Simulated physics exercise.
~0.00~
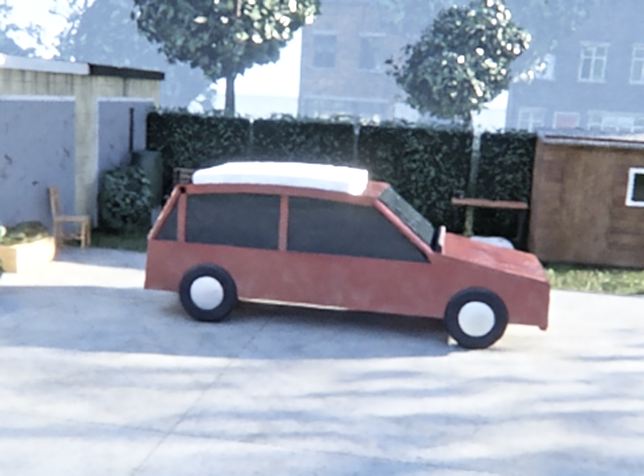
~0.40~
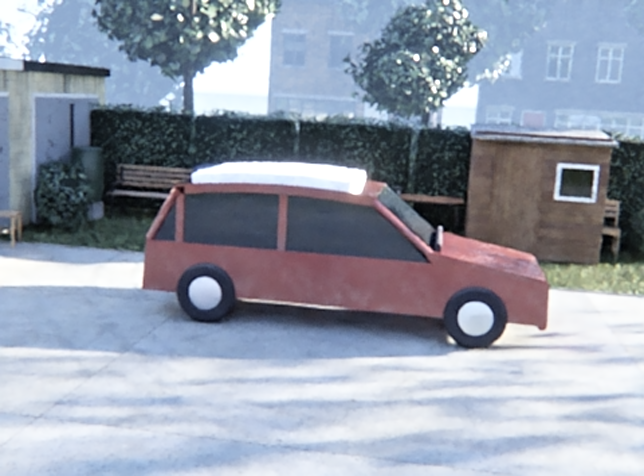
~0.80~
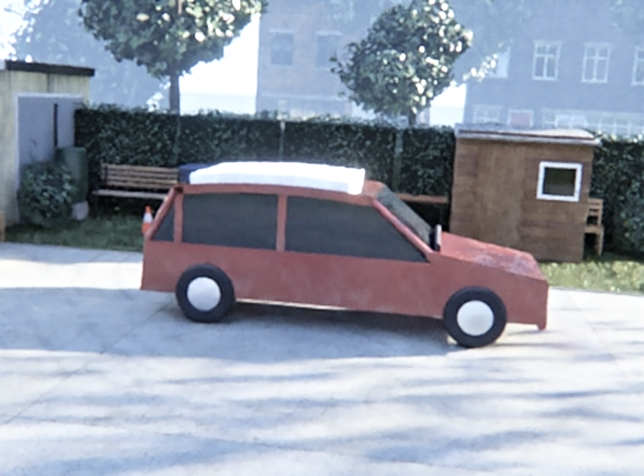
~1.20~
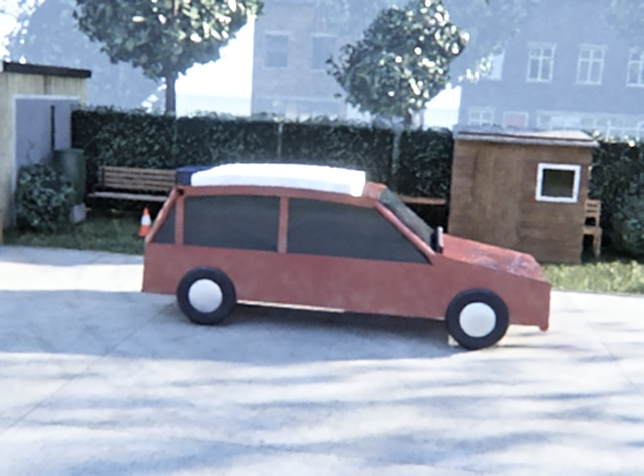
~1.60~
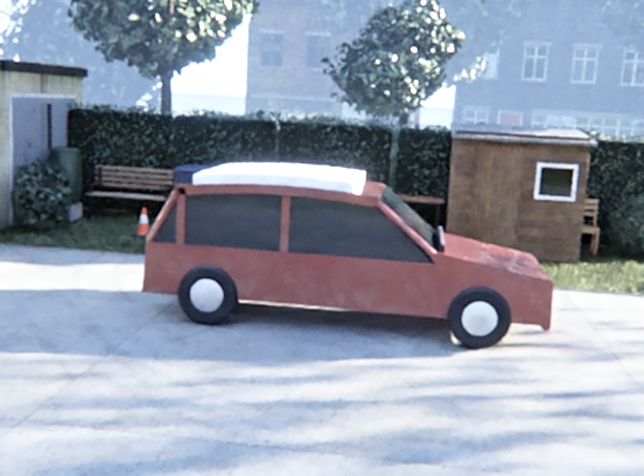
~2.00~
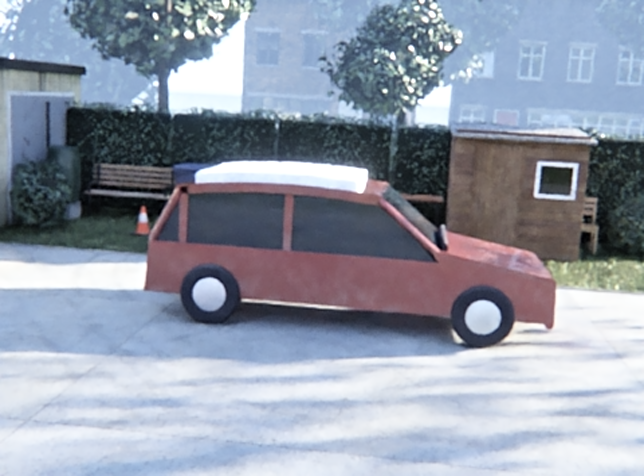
The clip opens on a boxy red car in side view, its nose pointing right and a thick slab of white snow lying along its roof. Behind it, a hedge, trees and a wooden shed shift leftward across the view as the car keeps its place before the camera. The background then slows, and a bench and a small orange cone come into sight behind the car's tail. After that the scene barely changes, and the car settles almost still. At the end, the snow still rests on the roof, with none on the windscreen or bonnet.
